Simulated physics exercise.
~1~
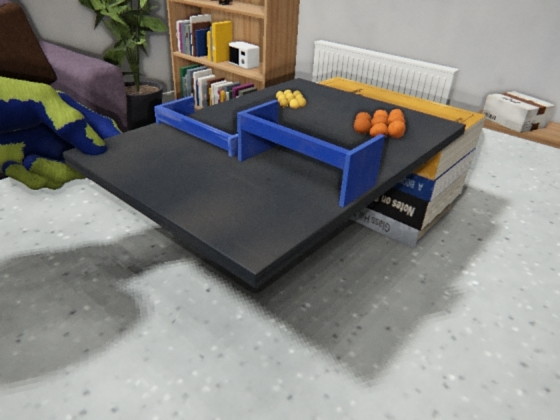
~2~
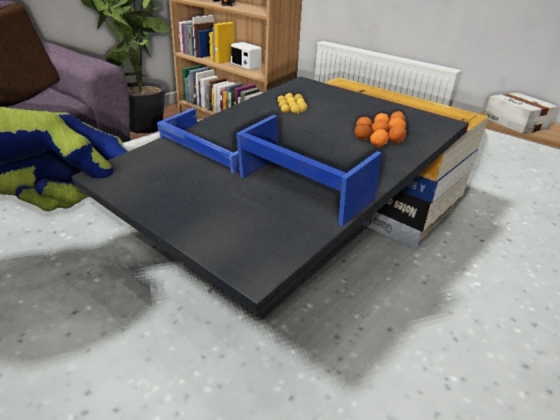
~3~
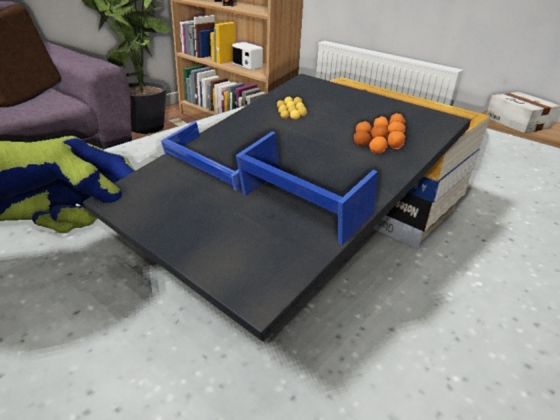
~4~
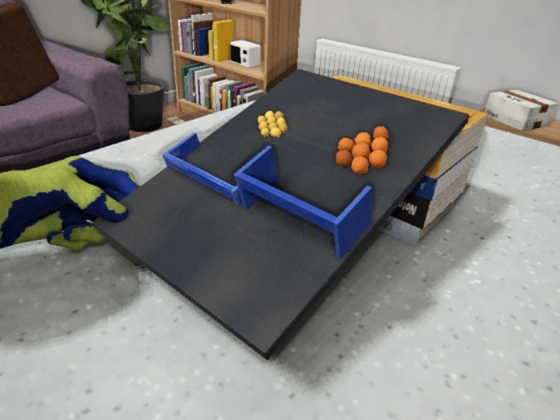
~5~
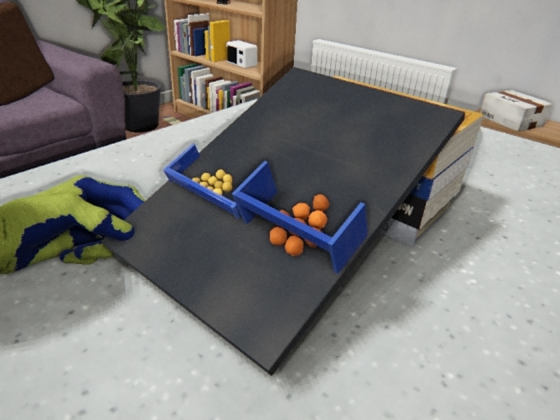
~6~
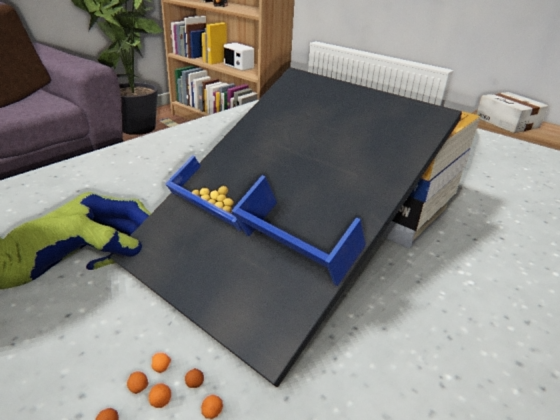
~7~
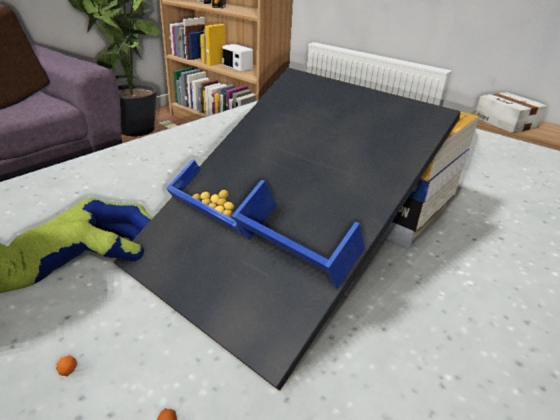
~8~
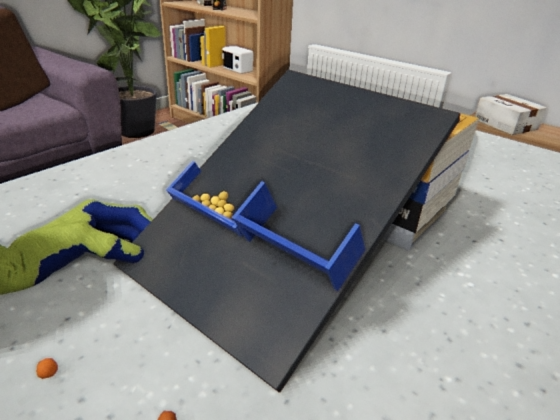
A hand in a green and blue glove holds the left end of a dark board on a speckled pale counter, its far end propped on a stack of books, in a living room seen from slightly above. Small yellow balls and larger orange balls rest near the top, above two joined blue gates. The hand lowers its end, and the board tilts steeper until both groups roll down. The orange balls pass under the front gate and scatter across the counter toward the viewer, several leaving view. The yellow balls stay gathered behind the back gate as the board rests.
